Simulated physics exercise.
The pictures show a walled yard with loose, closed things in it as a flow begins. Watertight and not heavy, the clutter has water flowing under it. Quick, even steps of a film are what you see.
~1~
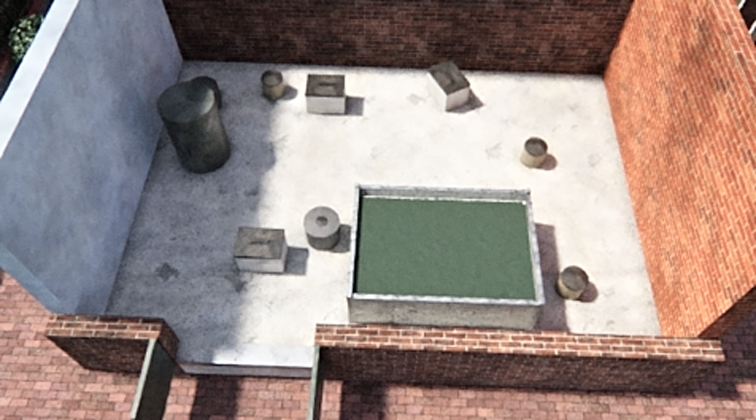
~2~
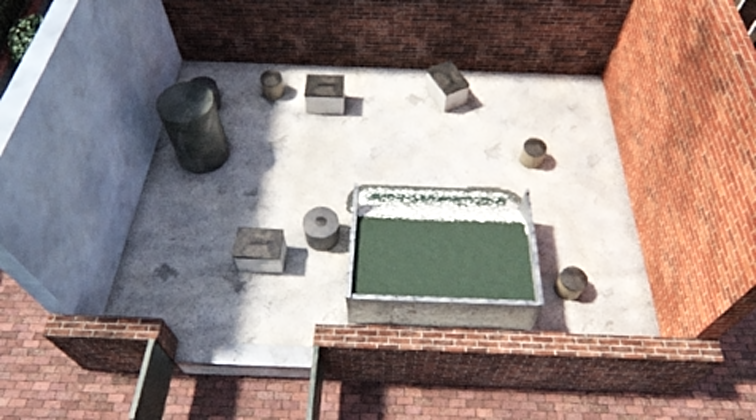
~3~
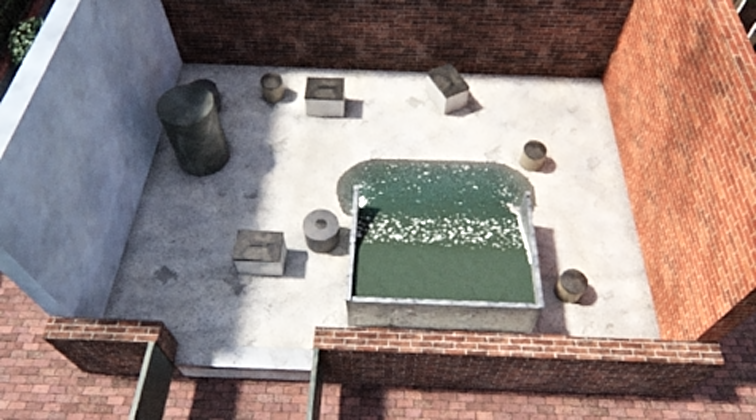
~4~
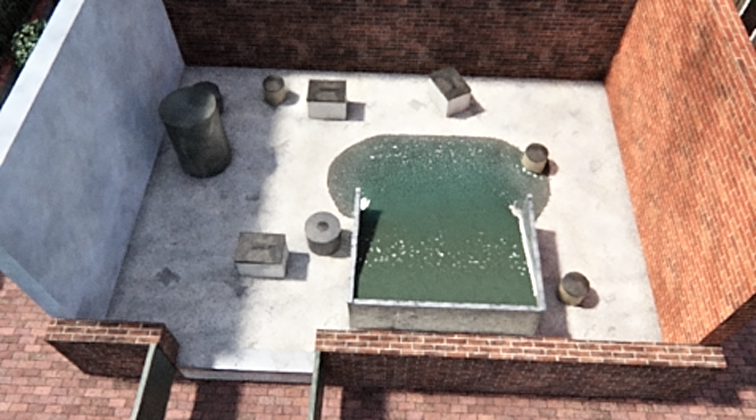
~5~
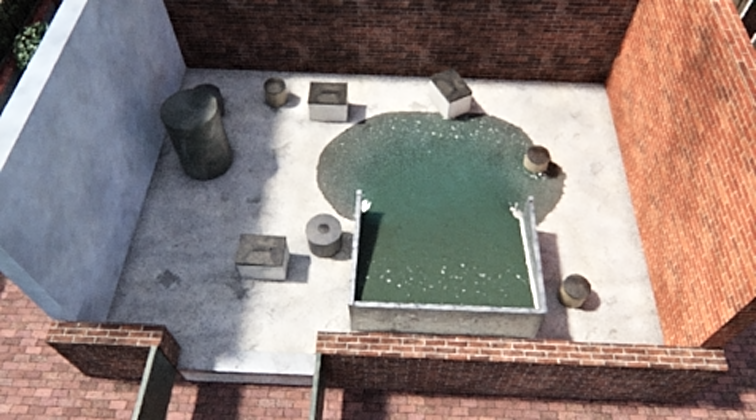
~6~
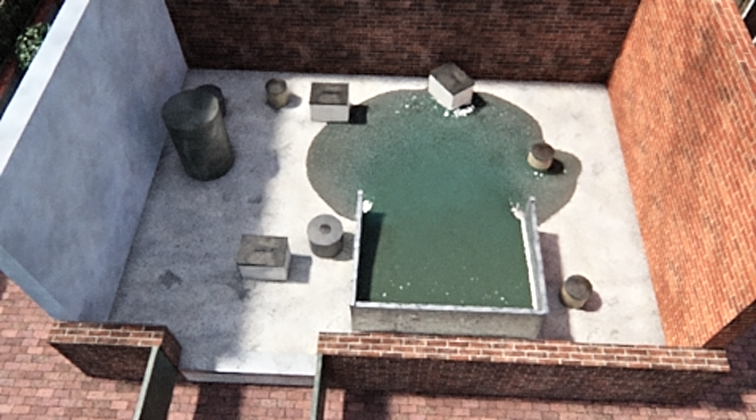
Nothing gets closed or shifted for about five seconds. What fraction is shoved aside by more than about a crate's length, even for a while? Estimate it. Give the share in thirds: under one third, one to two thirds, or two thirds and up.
Upper band.
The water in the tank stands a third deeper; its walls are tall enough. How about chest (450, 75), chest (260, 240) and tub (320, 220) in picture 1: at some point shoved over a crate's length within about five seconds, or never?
Going through them, I'd say got there, then never got there, then never got there.
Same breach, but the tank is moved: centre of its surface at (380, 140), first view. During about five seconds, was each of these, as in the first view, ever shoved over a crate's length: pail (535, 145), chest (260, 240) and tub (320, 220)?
Results in order: Made it that far / never that far / never that far.
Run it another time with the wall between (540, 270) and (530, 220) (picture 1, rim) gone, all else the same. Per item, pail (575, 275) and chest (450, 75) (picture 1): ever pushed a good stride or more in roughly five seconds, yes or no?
Taking them in order, covered the distance and covered the distance.
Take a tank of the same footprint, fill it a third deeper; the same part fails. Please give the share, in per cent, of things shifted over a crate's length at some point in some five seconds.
About 80 %.
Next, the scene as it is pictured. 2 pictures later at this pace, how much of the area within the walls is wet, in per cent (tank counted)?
About 45 percent.
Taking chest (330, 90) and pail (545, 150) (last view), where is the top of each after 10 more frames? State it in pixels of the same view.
Roughly (272, 55), then (606, 76).
A moment on, 1 of 8 are well off their spots; 1 afloat.
Next, 4 of 8 are well off their spots; 4 afloat.
Later, 4 of 8 are well off their spots; 5 afloat.
In the end, 6 of 8 are well off their spots, and 6 have been at some point; 5 afloat.
